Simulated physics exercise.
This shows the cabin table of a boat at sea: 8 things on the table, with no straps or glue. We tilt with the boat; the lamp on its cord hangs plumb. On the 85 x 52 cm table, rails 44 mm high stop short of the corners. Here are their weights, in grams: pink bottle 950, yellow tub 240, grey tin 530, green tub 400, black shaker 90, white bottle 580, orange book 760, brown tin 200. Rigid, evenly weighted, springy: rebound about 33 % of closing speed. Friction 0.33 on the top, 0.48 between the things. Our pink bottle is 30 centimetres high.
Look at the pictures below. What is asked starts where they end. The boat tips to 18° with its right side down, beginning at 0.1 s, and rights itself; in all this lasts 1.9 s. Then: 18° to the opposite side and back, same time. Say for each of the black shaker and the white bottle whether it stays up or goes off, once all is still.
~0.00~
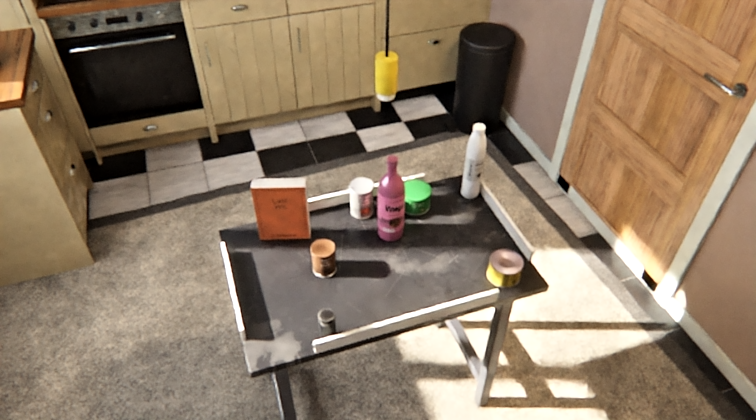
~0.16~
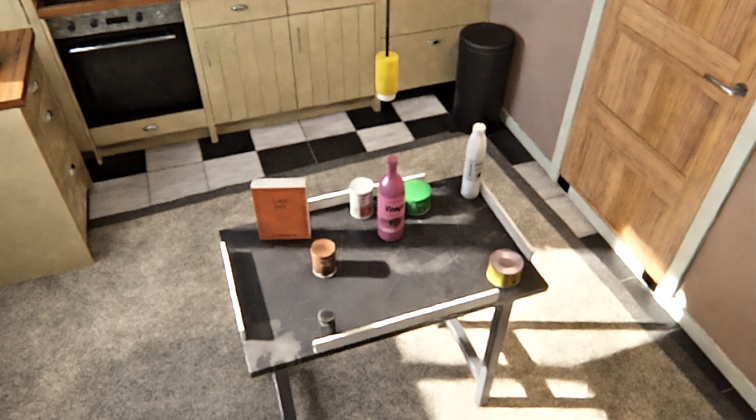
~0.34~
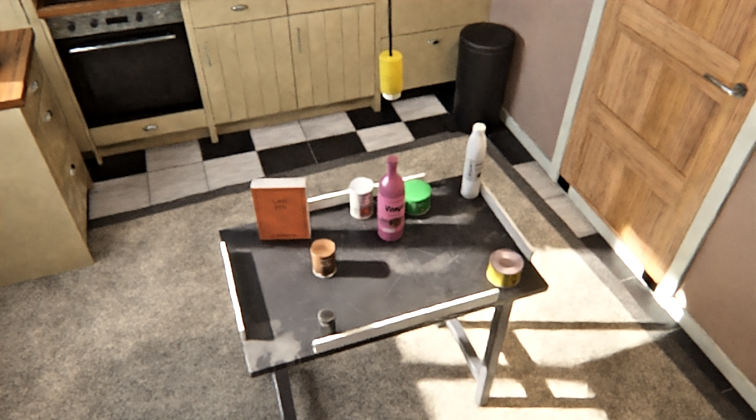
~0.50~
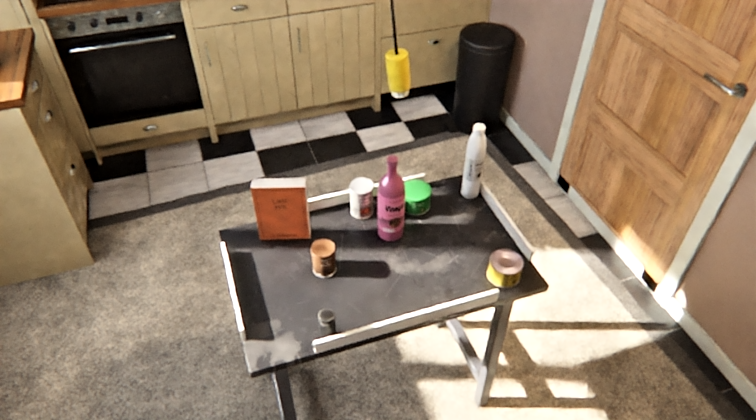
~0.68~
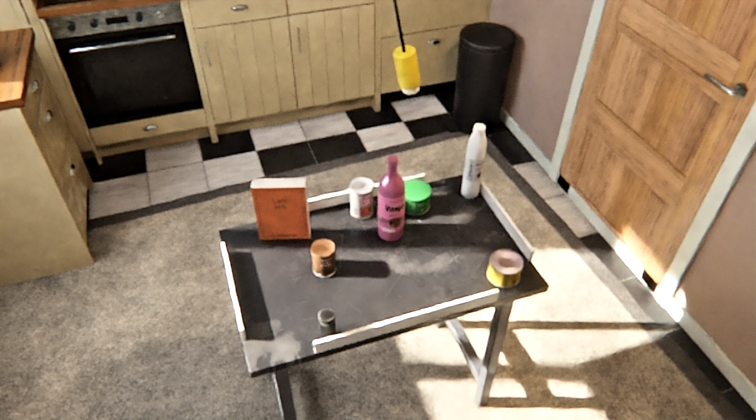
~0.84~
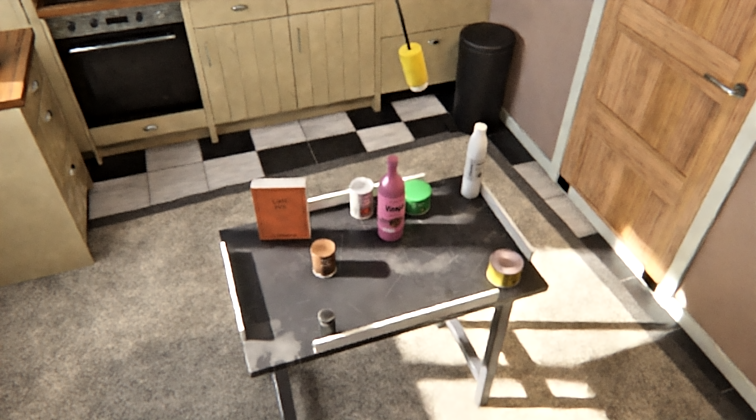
Black shaker: Stays up, white bottle: Goes off.
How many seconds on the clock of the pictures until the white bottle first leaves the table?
At around 1.2 seconds on the pictures' clock.
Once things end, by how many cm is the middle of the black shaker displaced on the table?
About 0 cm.
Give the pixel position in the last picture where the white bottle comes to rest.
It finishes at roughly (616, 274).
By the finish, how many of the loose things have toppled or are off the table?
The number is 2.
Around 1.54 s, floor tilted 9°, right side down; white bottle now off the table; pink bottle tipped 10° against what carries it.
Around 1.94 s, boat level; pink bottle tipped 30° against what carries it.
Finally (4.4 s), off the table, white bottle; on their side or leaning hard on the table, pink bottle; the other 6 still in place (within 5 cm). In the last view, black shaker near (327, 327), white bottle near (616, 274).
